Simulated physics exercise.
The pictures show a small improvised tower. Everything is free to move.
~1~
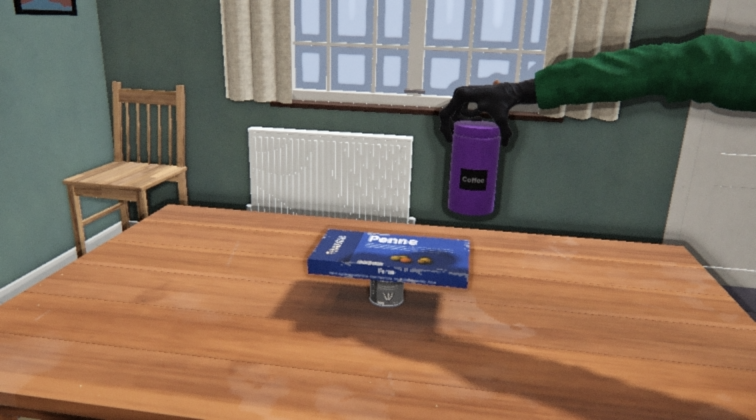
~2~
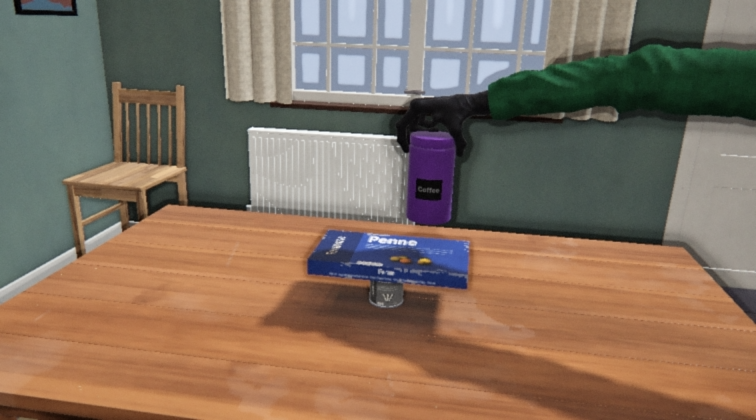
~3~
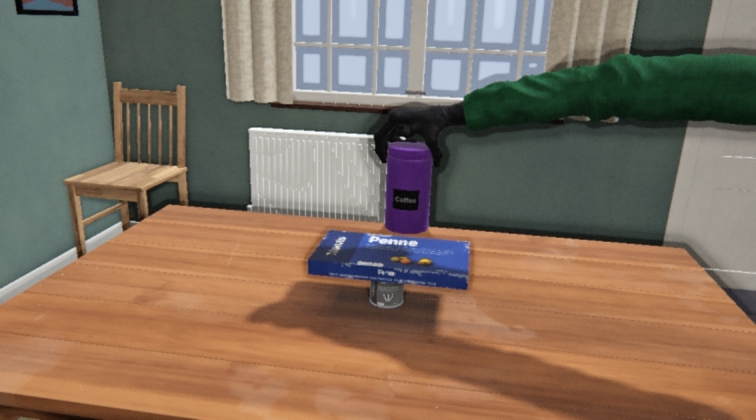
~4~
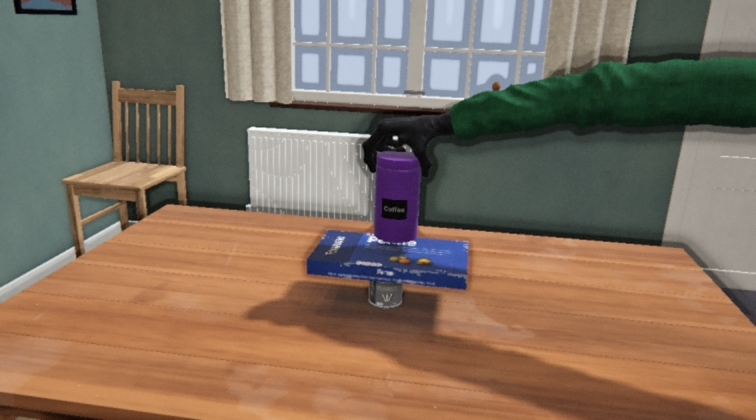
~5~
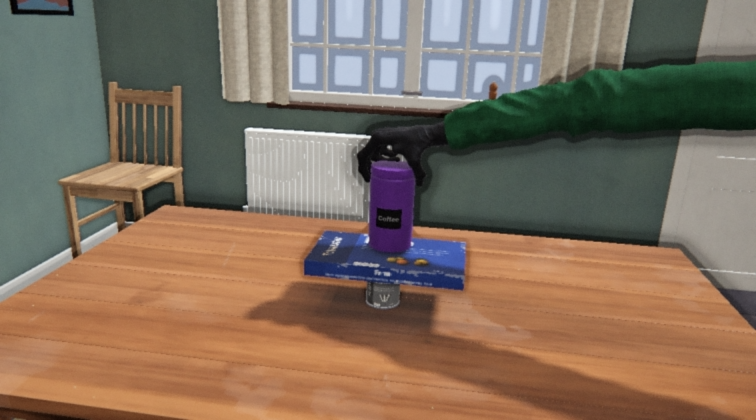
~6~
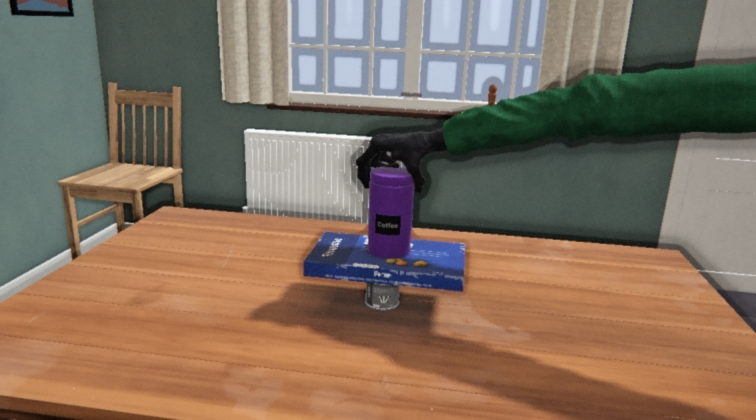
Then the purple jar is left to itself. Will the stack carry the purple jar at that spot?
It keeps its balance.
Then, 0.50 s past the last view, nothing moves.
Then, 1.30 s past the last view, purple jar resting near (391, 212).
Finally, all 3 still in place. Final places as the last picture's camera would see them, purple jar near (391, 212). The stack holds.
